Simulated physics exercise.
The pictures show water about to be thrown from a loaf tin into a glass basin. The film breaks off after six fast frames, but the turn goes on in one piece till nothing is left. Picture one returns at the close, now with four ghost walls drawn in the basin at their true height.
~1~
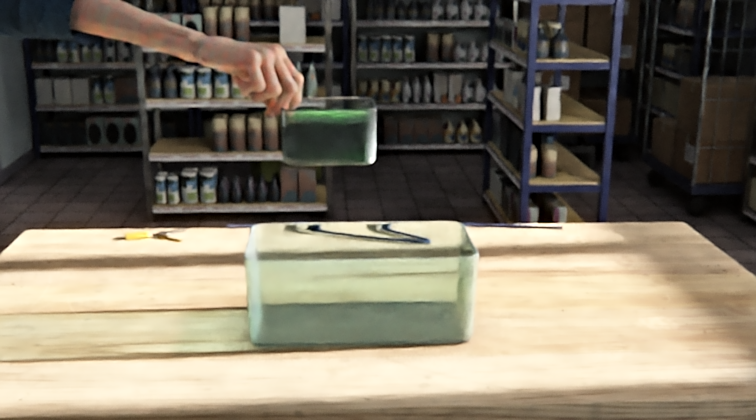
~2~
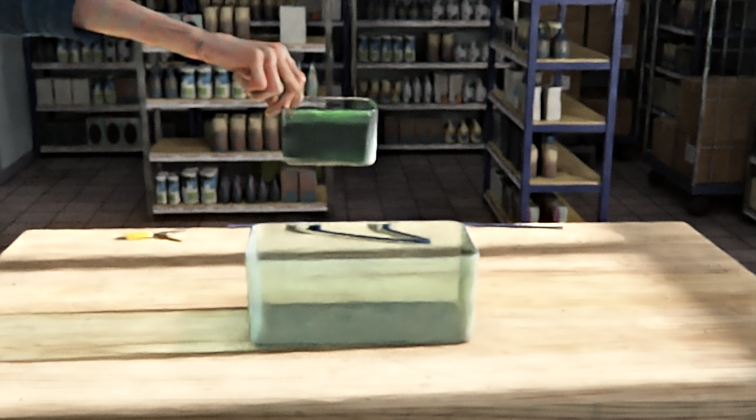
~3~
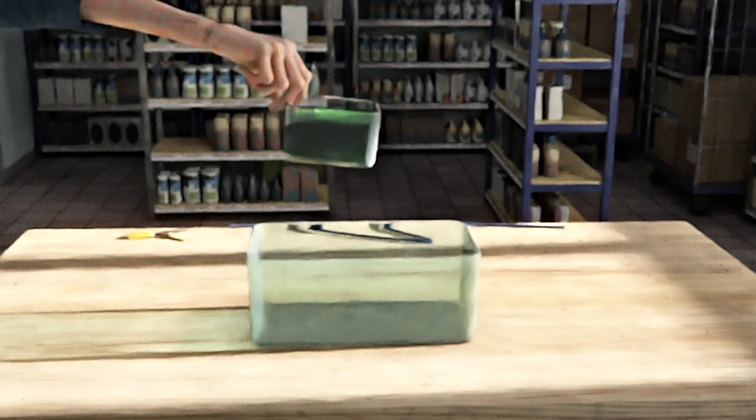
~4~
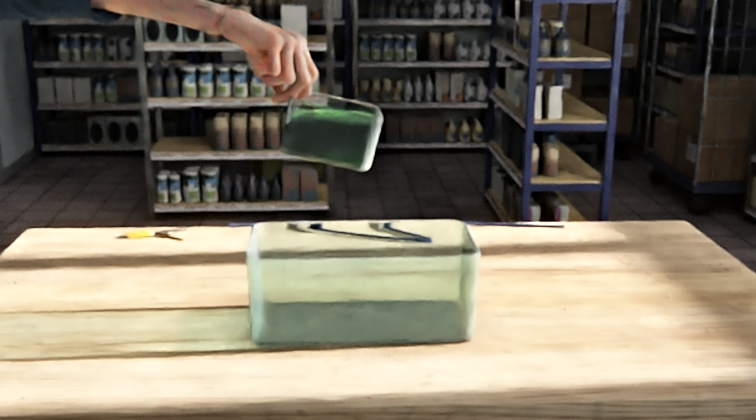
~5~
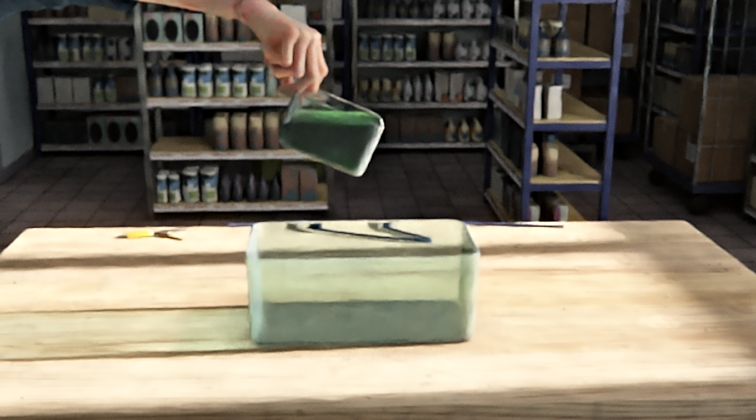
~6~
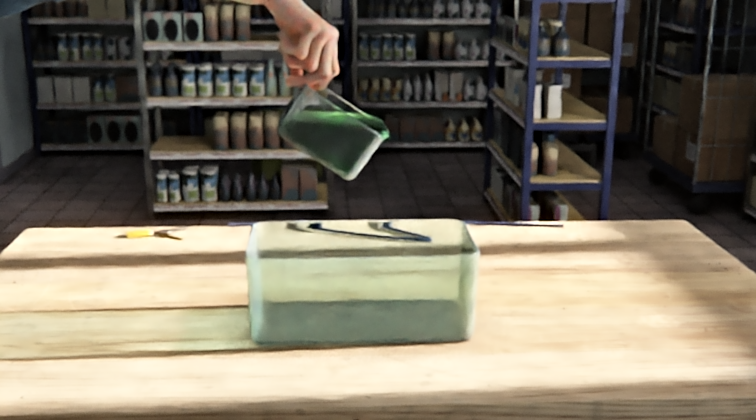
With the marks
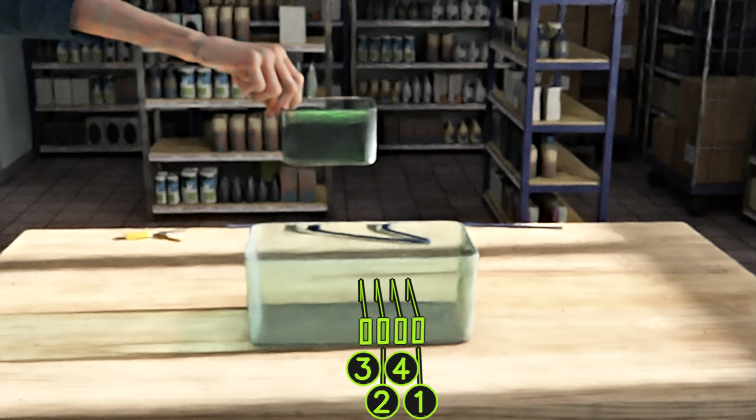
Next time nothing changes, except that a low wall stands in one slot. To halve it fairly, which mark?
It is 1.
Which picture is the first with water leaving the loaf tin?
In picture 6.
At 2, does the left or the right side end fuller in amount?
The right side.
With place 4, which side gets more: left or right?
More ends on the right.
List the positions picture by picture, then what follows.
The first picture shows upright, lip at (373, 103); basin from (250, 345) to (472, 340); nothing has left yet.
The second picture shows upright, lip at (374, 104); nothing has left yet.
The third picture shows tipped about 6°, lip at (377, 107); nothing has left yet.
The fourth picture shows tipped about 13°, lip at (379, 112); nothing has left yet.
The fifth picture shows tipped about 23°, lip at (380, 121); nothing has left yet.
The sixth picture shows tipped about 34°, lip at (381, 130); water is over the lip, down to (384, 135).
In lime, 1 at (418, 348); 2 at (383, 348); 3 at (365, 349); 4 at (400, 348).
With 1, about 47 % ends left of the wall and 51 % right of it.
With 2, about 10 % ends left of the wall and 89 % right of it.
With 3, about 7 % ends left of the wall and 91 % right of it.
With 4, about 28 % ends left of the wall and 70 % right of it.
